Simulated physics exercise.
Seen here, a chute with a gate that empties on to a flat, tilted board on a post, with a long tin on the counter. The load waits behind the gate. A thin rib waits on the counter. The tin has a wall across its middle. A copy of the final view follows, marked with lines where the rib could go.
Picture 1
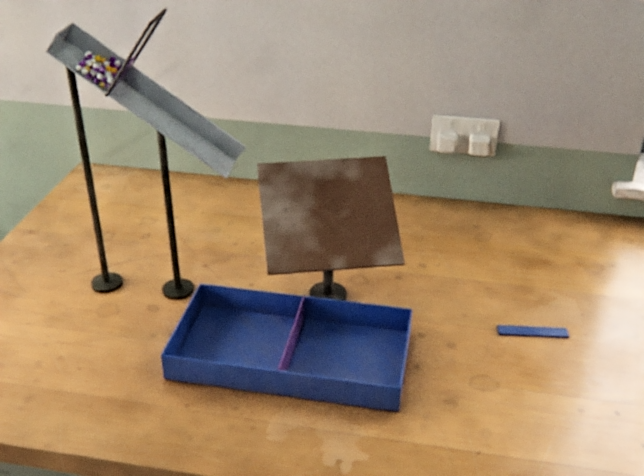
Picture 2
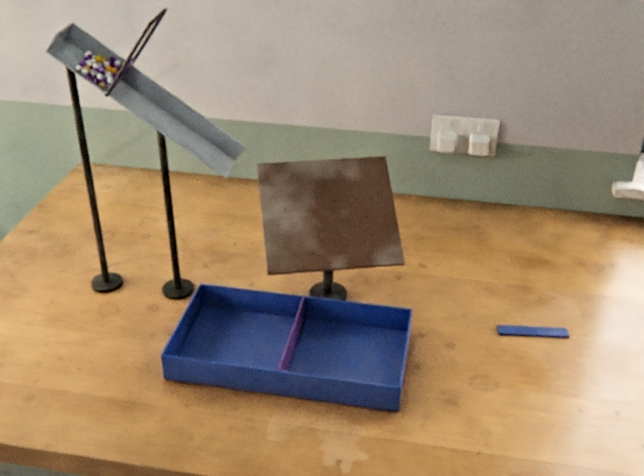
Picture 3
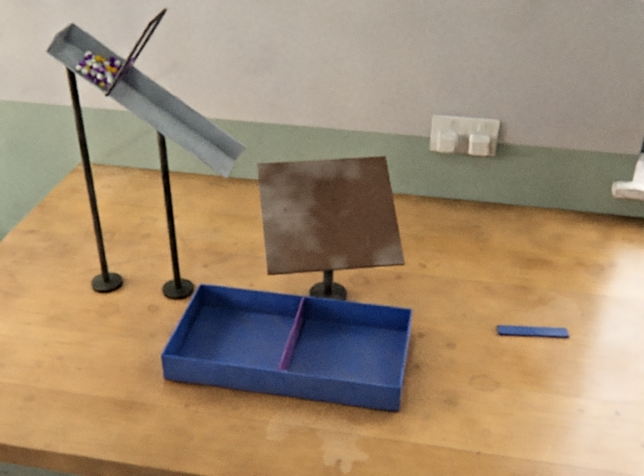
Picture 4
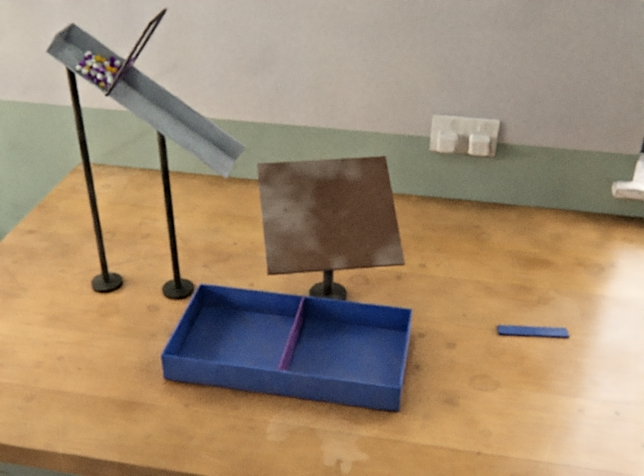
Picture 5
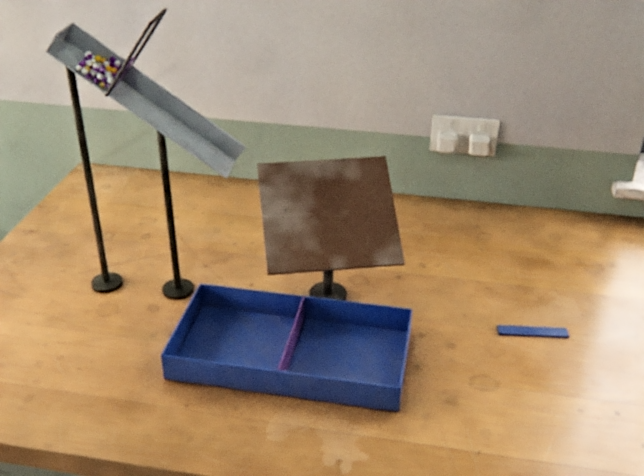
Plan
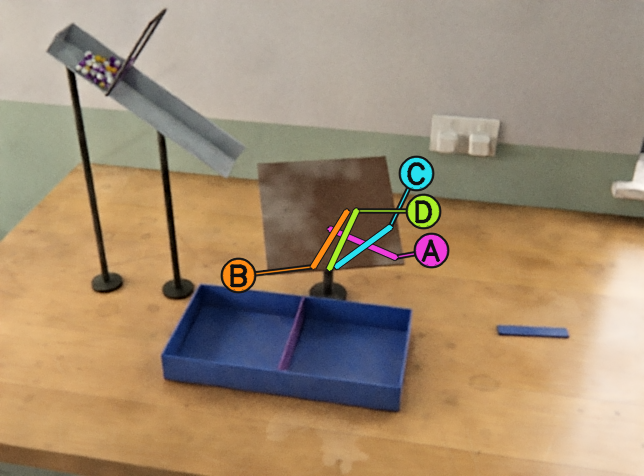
In this clip, small round beads rest behind a closed gate in a sloping grey chute, above a tilted brown board and a divided blue tin on a wooden counter, with a thin blue strip nearby; nothing visibly moves.
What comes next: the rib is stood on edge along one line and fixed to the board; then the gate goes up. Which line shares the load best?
Take B.
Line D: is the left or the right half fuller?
The right half.
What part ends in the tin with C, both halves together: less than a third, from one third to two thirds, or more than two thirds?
Line C gives more than two thirds.
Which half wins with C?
The right half.
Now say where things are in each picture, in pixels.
The first frame shows load behind the gate near (102, 69), round plastic beads; lip of the chute near (231, 169), sloping fairly steeply.
The second frame shows middle of the board near (329, 212), tilted fairly steeply; middle of its low edge near (337, 269); of its high edge near (322, 160).
The third frame shows front corners of the tin near (161, 355) and (400, 387); front end of its middle wall near (278, 371); gate still shut near (127, 66).
The fourth frame shows middle of the load near (102, 69); lip near (231, 169).
The fifth frame shows middle of the load near (102, 69); lip near (231, 169).
On the marked copy, line A from (330, 229) to (395, 257); line B from (346, 211) to (313, 266); line C from (389, 227) to (336, 266); line D from (356, 210) to (329, 268).
Choosing A, of what is caught, only a few in the left half, all but a few in the right.
Choosing B, of what is caught, close to half in the left half, close to half in the right.
Choosing C, of what is caught, only a few in the left half, all but a few in the right.
Choosing D, of what is caught, a small share in the left half, all but a few in the right.
